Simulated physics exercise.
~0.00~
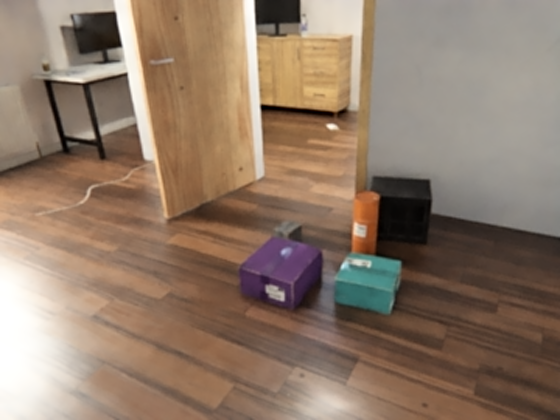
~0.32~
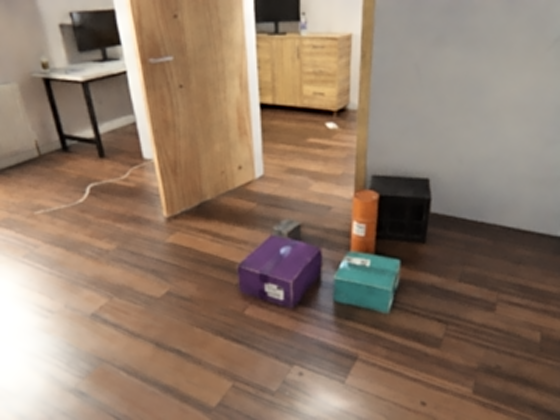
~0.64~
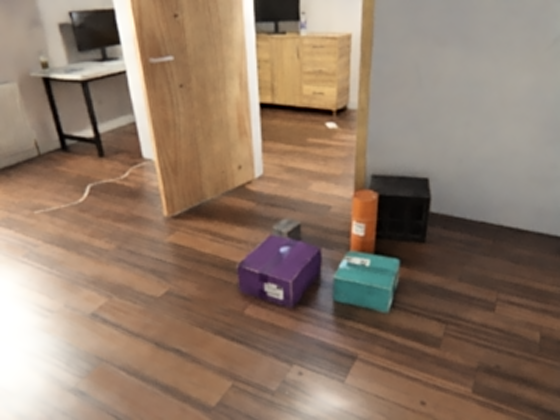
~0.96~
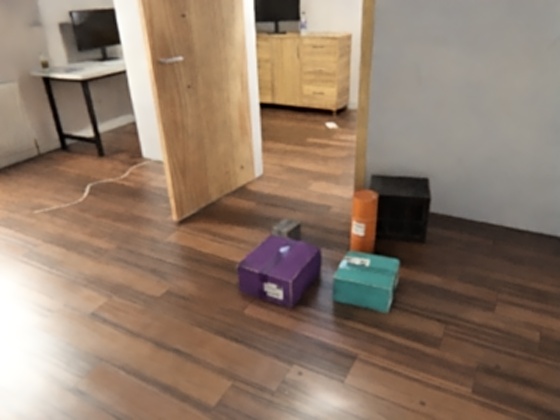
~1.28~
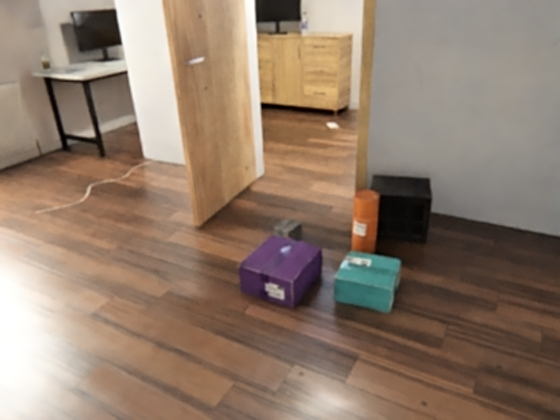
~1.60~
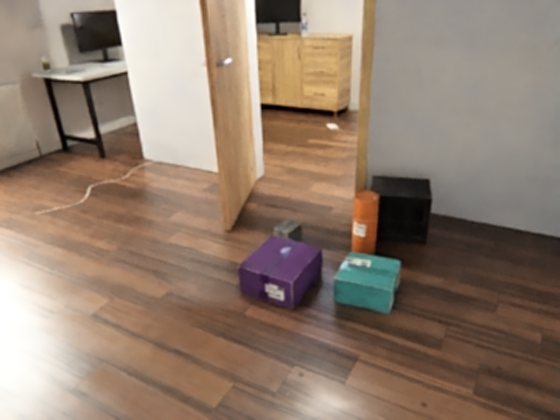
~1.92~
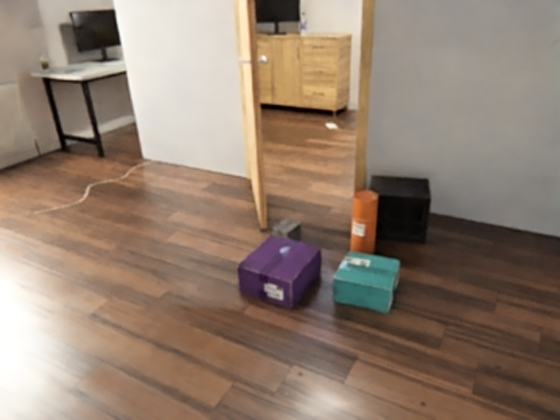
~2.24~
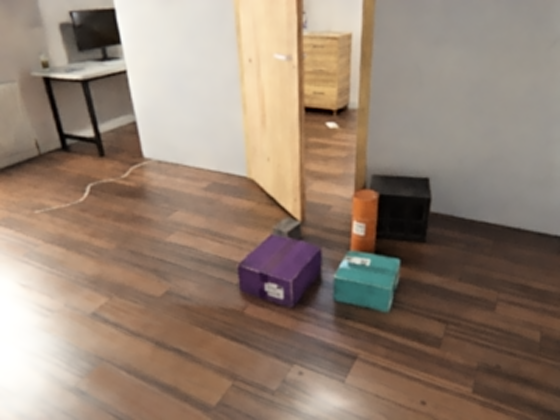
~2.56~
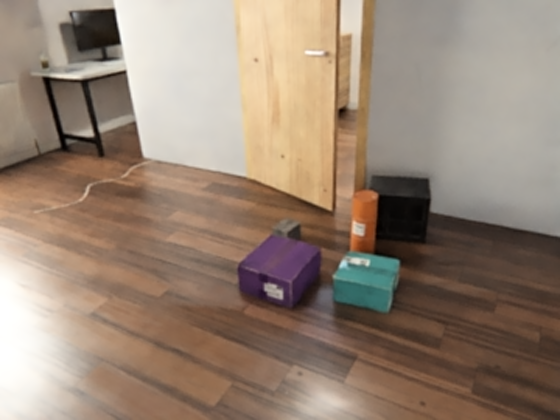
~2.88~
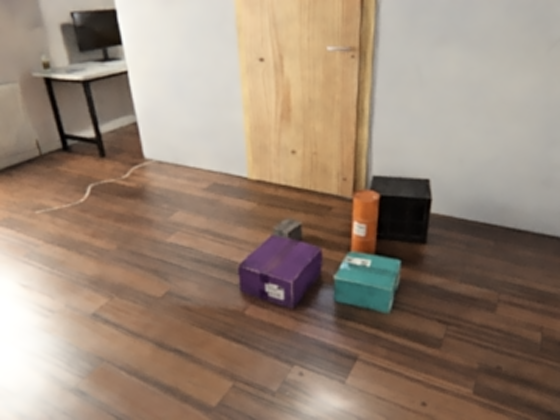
A wooden door stands wide open in a grey-walled room with dark wood flooring, seen from slightly above by a gently swaying camera. On the floor near the doorway are a purple box, a turquoise parcel, an orange canister, a black crate and a small grey box, while a desk with a monitor sits at the far left and wooden drawers show through the opening. The door stays still at first, then swings to the right, turning edge-on. It passes behind the small grey box without disturbing anything, gradually hiding the drawers. Finally it closes fully, with every object still in place.
